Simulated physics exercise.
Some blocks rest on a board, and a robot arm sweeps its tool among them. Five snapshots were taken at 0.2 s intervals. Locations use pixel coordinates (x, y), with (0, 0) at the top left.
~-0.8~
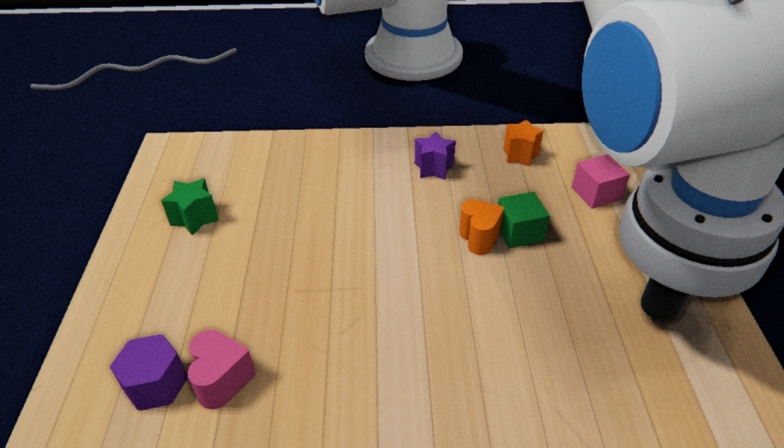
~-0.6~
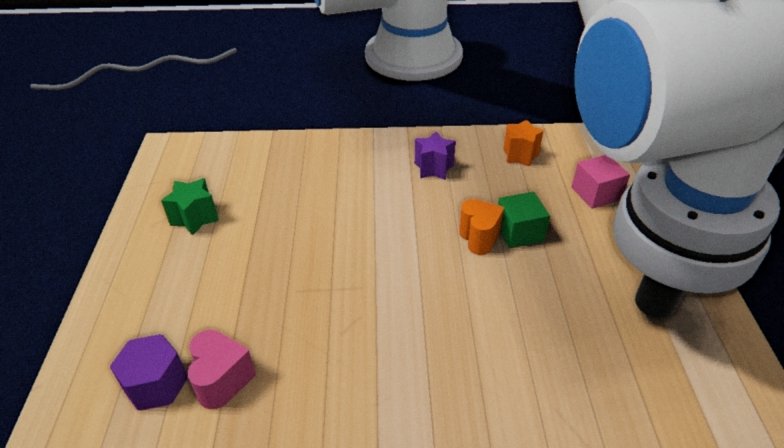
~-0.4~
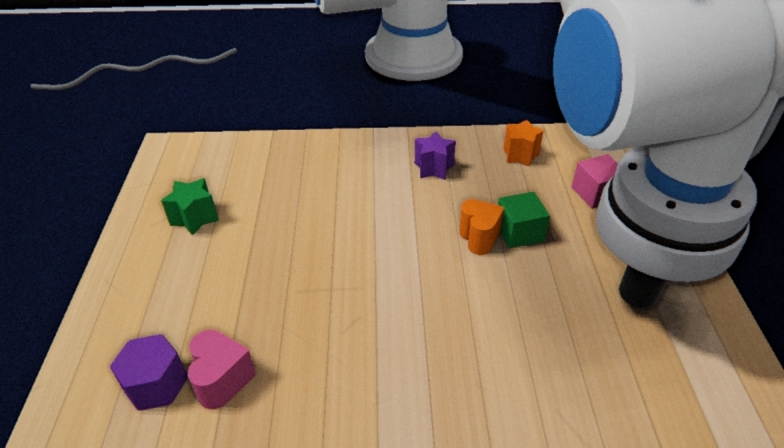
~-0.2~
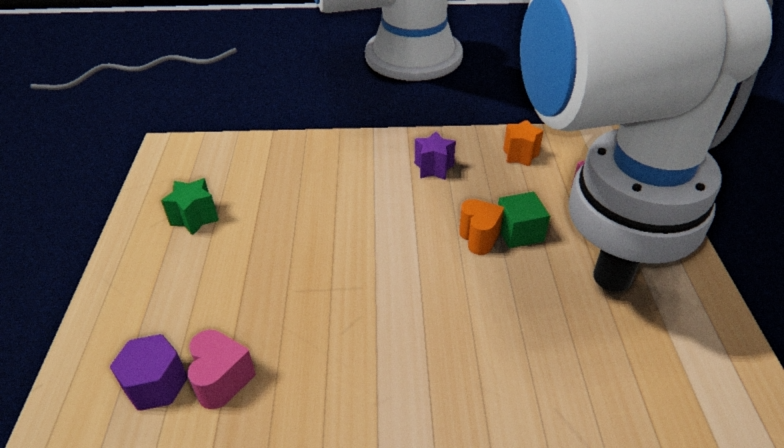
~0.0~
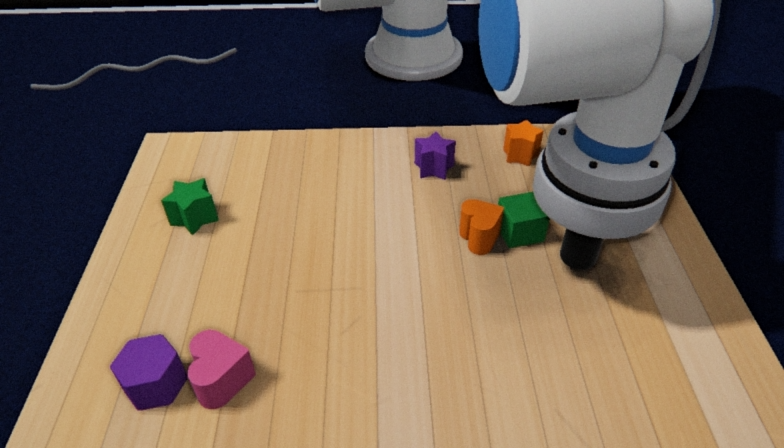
On a wooden board, a robot arm moves its black tool left toward a green block.
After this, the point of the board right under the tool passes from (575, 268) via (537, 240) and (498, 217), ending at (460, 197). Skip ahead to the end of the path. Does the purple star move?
Yes, that is what happens.
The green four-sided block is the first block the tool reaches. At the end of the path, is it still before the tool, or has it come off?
Answer: Still ahead.
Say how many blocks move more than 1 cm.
There will be two blocks displaced.
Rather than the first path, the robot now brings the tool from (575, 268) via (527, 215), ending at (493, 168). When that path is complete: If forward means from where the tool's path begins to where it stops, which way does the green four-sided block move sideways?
Seen from start to end, it moves left.
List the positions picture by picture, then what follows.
The first picture shows tip of the tool (660, 308), middles of tops, purple star (435, 143), orange heart block (482, 213), green four-sided block (524, 206).
The second picture shows tool (654, 305), nothing pushed.
The third picture shows tool (638, 295), nothing pushed.
The fourth picture shows tool (611, 280), nothing pushed.
The fifth picture shows tool (577, 258), purple star (435, 143), orange heart block (482, 213), green four-sided block (524, 206).
What follows on the original path. One third of the way, tool (538, 230); green four-sided block (513, 195), turned 25° anticlockwise.
Two thirds of the way, tool (499, 207); green four-sided block (476, 174), turned 20° anticlockwise.
At the end, tool (461, 187); purple star (423, 134), turned 20° clockwise; orange heart block unmoved; green four-sided block (440, 155), turned 15° anticlockwise.
